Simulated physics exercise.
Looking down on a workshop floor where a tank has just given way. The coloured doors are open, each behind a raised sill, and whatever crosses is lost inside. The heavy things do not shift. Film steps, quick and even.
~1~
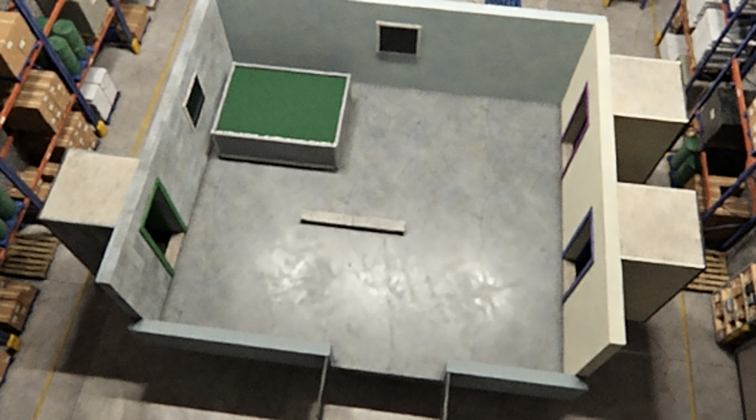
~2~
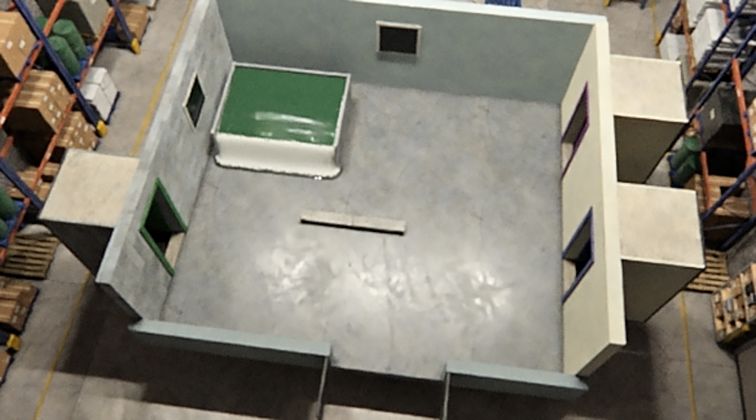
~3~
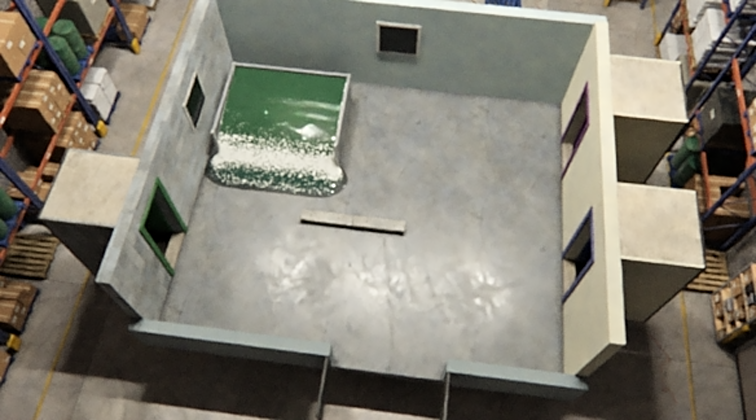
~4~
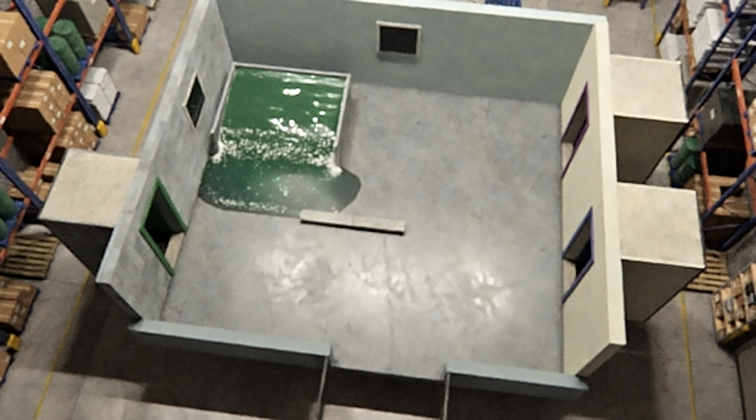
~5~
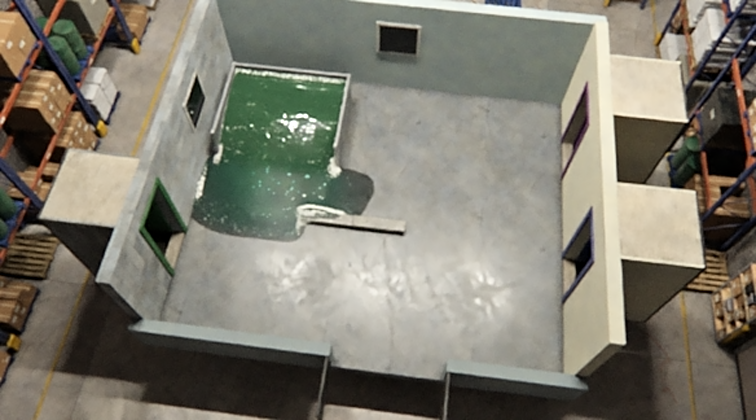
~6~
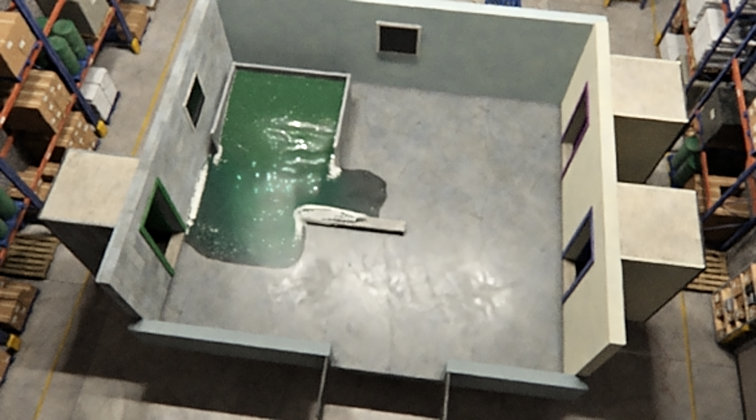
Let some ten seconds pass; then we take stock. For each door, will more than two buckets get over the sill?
The purple door: Yes, more than two; the green door: Yes, more than two; the blue door: Yes, more than two.
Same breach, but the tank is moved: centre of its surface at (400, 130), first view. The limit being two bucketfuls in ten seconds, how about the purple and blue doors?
My reading: Purple door falls short, blue door exceeds the threshold.
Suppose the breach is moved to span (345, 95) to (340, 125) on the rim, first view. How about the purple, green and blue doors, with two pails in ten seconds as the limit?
I reckon the purple door will get past the mark, the green door will stay beneath the mark, and the blue door will get past the mark.
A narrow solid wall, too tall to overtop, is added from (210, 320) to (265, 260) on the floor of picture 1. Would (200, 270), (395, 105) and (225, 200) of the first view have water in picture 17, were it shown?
Reading the points as listed, I get deluged, then left untouched, then deluged.
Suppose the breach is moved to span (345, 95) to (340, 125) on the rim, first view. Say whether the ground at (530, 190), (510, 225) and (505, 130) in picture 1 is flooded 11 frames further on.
Taking each in turn, they come out watered, watered, watered.
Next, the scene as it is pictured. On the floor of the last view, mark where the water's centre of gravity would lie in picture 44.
It is near (360, 237).
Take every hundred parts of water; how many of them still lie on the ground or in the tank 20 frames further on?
Estimate: 96 per cent.
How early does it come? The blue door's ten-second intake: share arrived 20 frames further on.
Share by then: 0 in a hundred.
A moment on, water covers 35 % of the floor; the purple door not reached, the green door wet at the sill, nothing in, the blue door not reached.
Next, water covers 50 % of the floor; the purple door not reached, the green door under two buckets in, the blue door not reached.
Then, water covers 65 % of the floor; the purple door wet at the sill, nothing in, the green door over two buckets in, the blue door wet at the sill, nothing in.
Later, water covers 85 % of the floor; the purple door under two buckets in, the green door far over two buckets in, the blue door over two buckets in.
In the end, water covers 95 % of the floor; the purple door over two buckets in, the green door far over two buckets in, the blue door far over two buckets in.
